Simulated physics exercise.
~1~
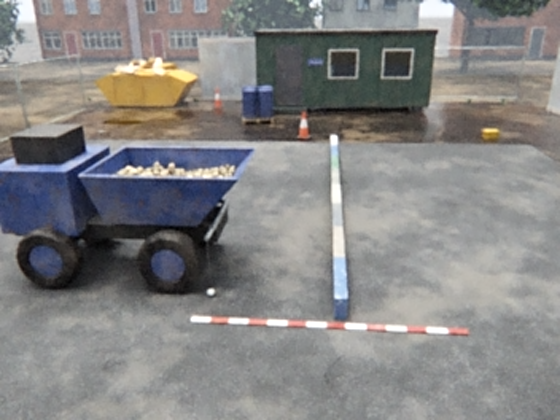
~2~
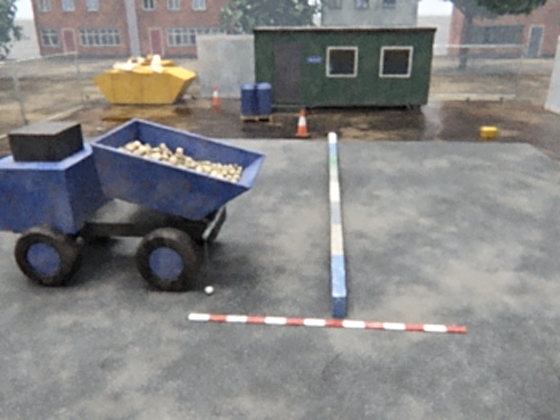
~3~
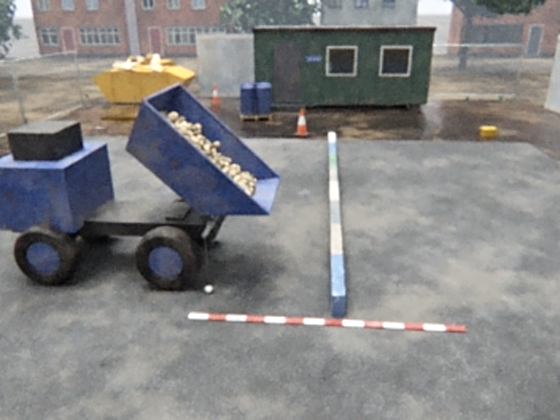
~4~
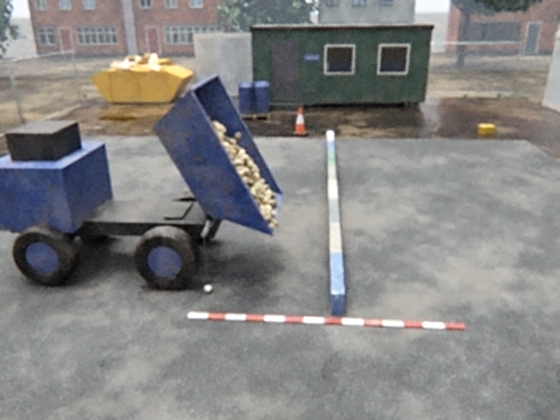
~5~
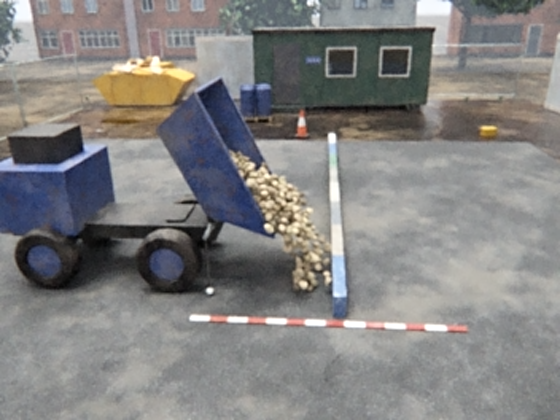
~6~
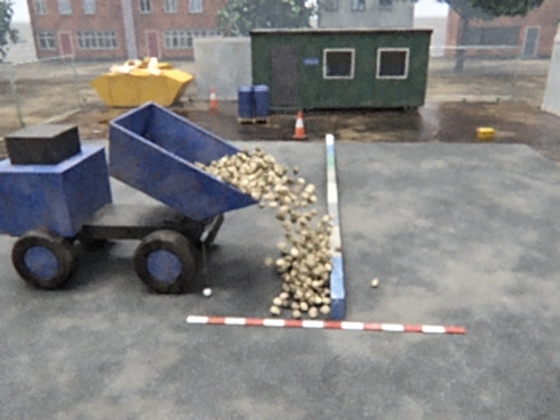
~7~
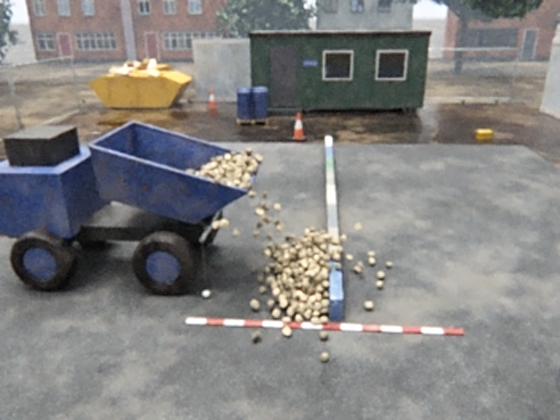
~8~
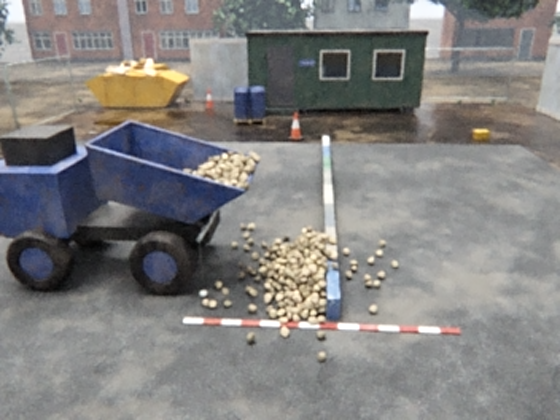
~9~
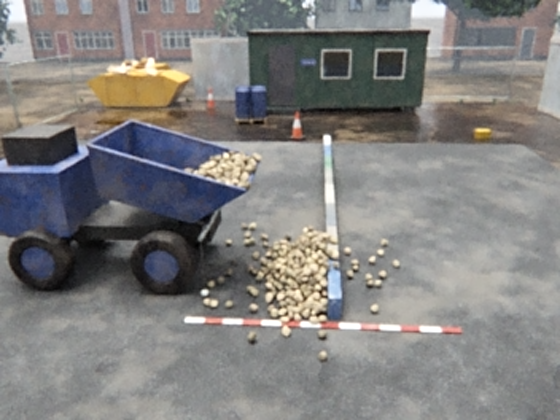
A blue dumper with a box-shaped skip full of pale stones stands at the left of a grey paved yard, seen from the side and slightly above. A low kerb in blue and pale sections runs away from the viewer to its right, near a red-and-white staff, with a yellow container and green cabin behind. The skip tips steeply rightward, and stones pour out against the kerb. It then swings partly back, still shedding some. Finally it rests slightly tilted, still holding many stones, with a heap before the kerb and a few scattered beyond.
